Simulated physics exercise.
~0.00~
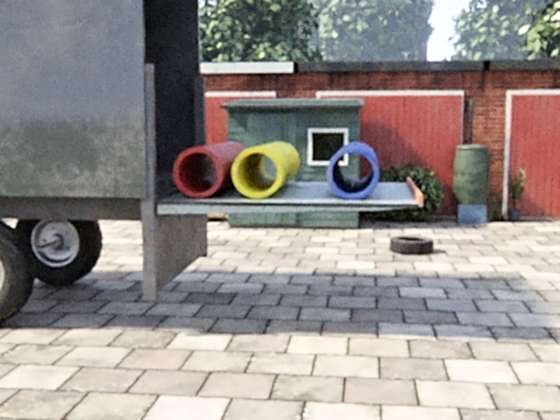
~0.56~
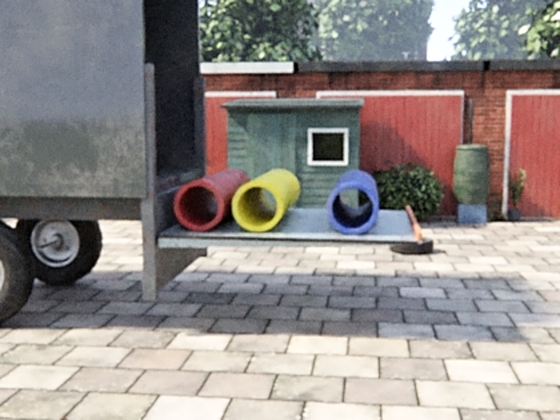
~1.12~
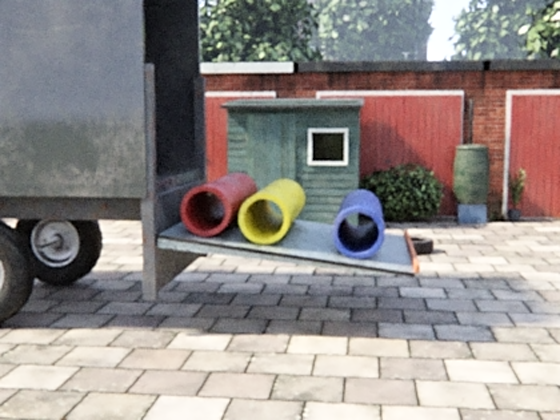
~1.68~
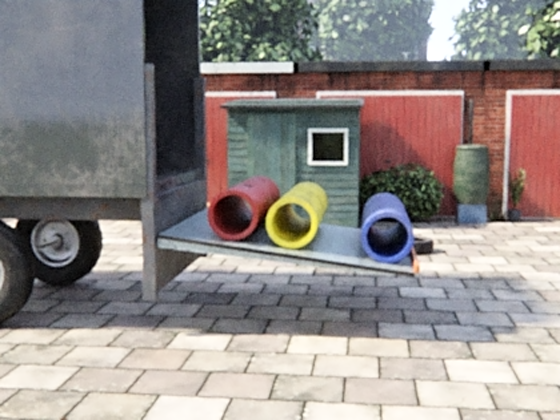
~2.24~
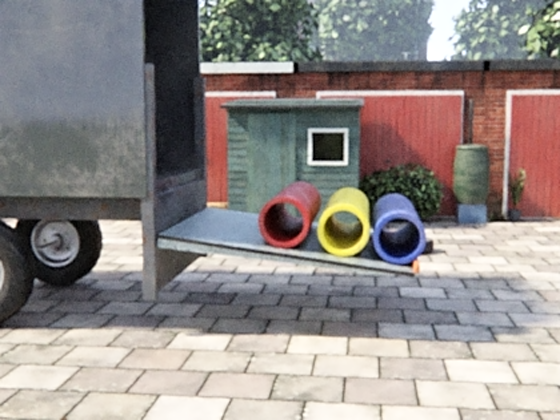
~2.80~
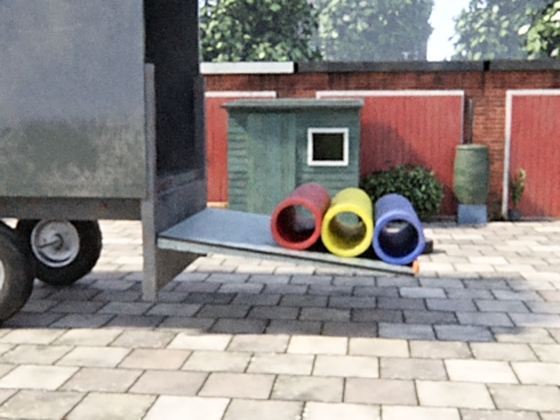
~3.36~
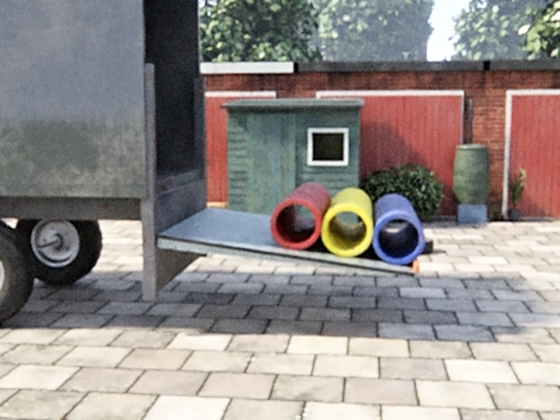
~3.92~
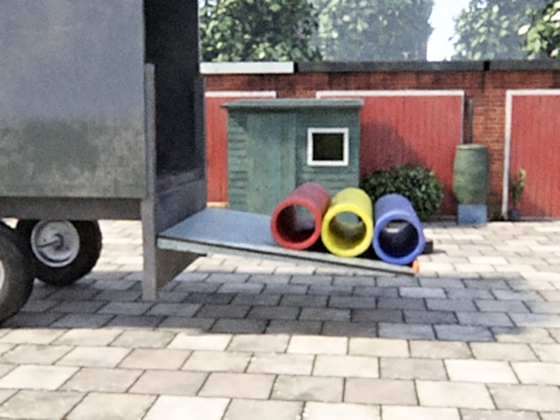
Three hollow pipes, red, yellow and blue, sank with the lift plate behind a trailer, then rolled right as it tilted down towards its outer edge, and bunched together against the flap there, where they came to rest still on the plate.
